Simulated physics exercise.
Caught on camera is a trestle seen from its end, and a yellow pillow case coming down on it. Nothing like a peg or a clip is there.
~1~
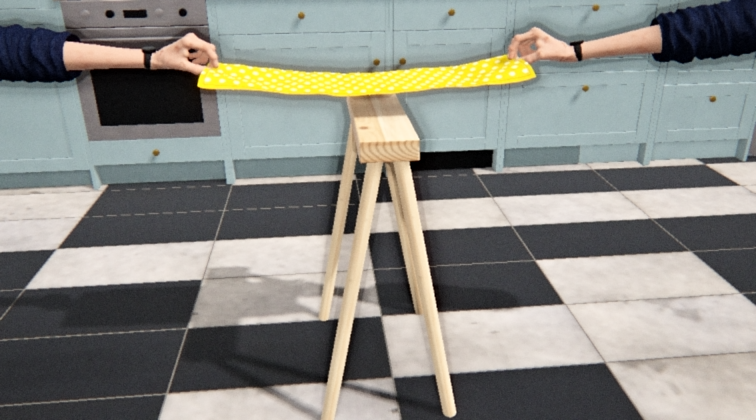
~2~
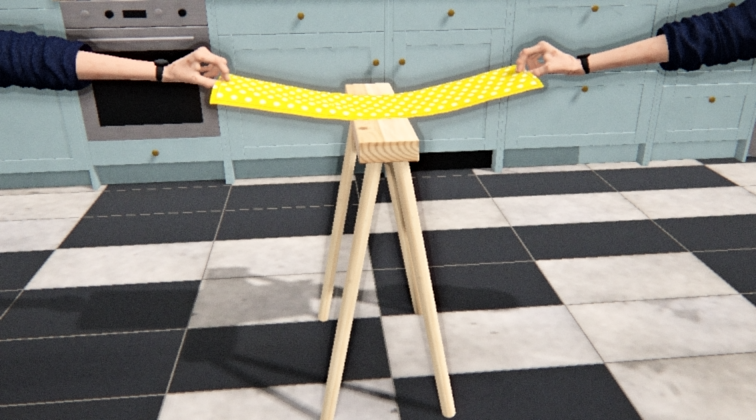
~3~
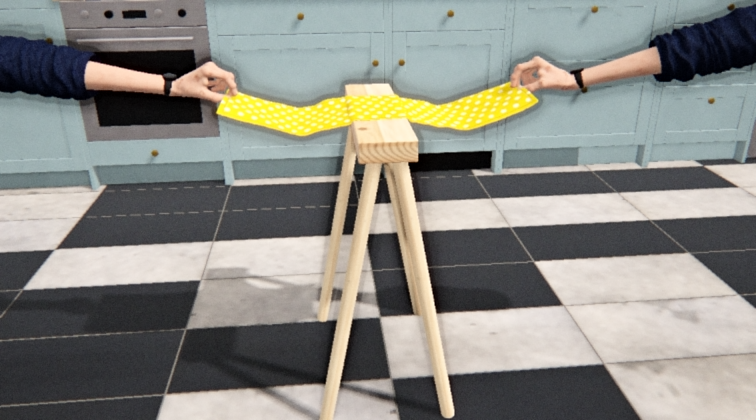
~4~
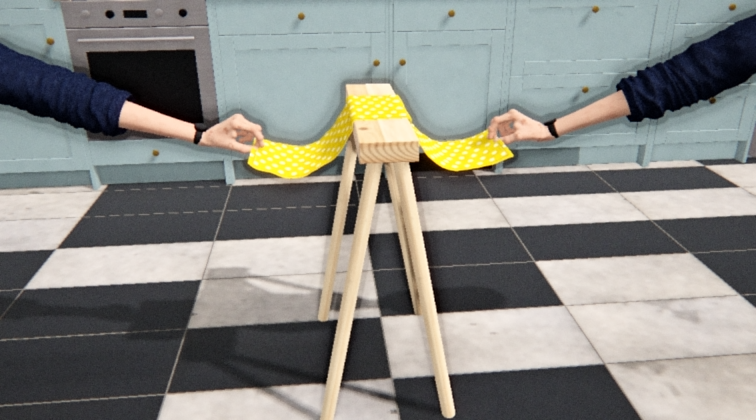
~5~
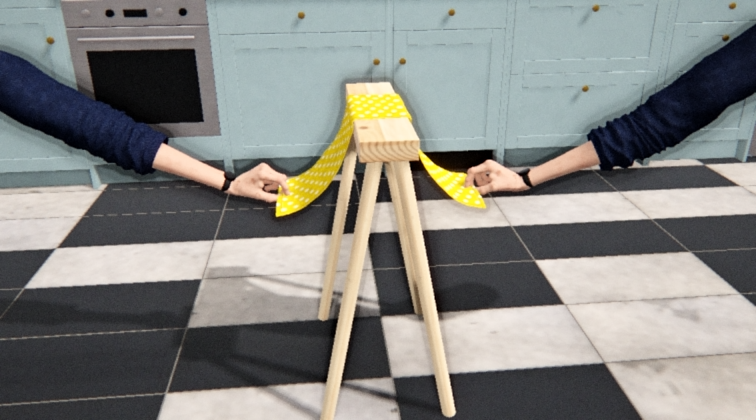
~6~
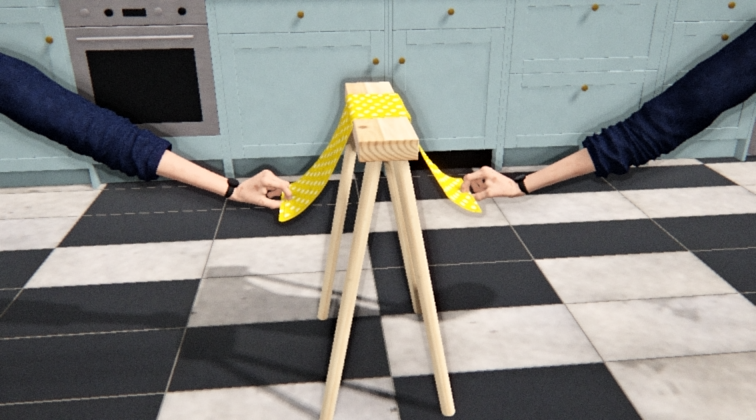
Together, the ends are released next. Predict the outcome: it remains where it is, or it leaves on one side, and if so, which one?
I'd expect it to stay in position.
Then, 0.40 s after the last picture, pillow case hanging on both sides, left end near (381, 221), right end near (371, 222).
Then, 1.14 s after the last picture, pillow case hanging on both sides, left end near (336, 225), right end near (417, 223).
Then, 2.00 s after the last picture, pillow case hanging on both sides, left end near (335, 225), right end near (421, 222).
At rest, pillow case hanging on both sides, left end near (335, 226), right end near (416, 223). The yellow pillow case stays on top.
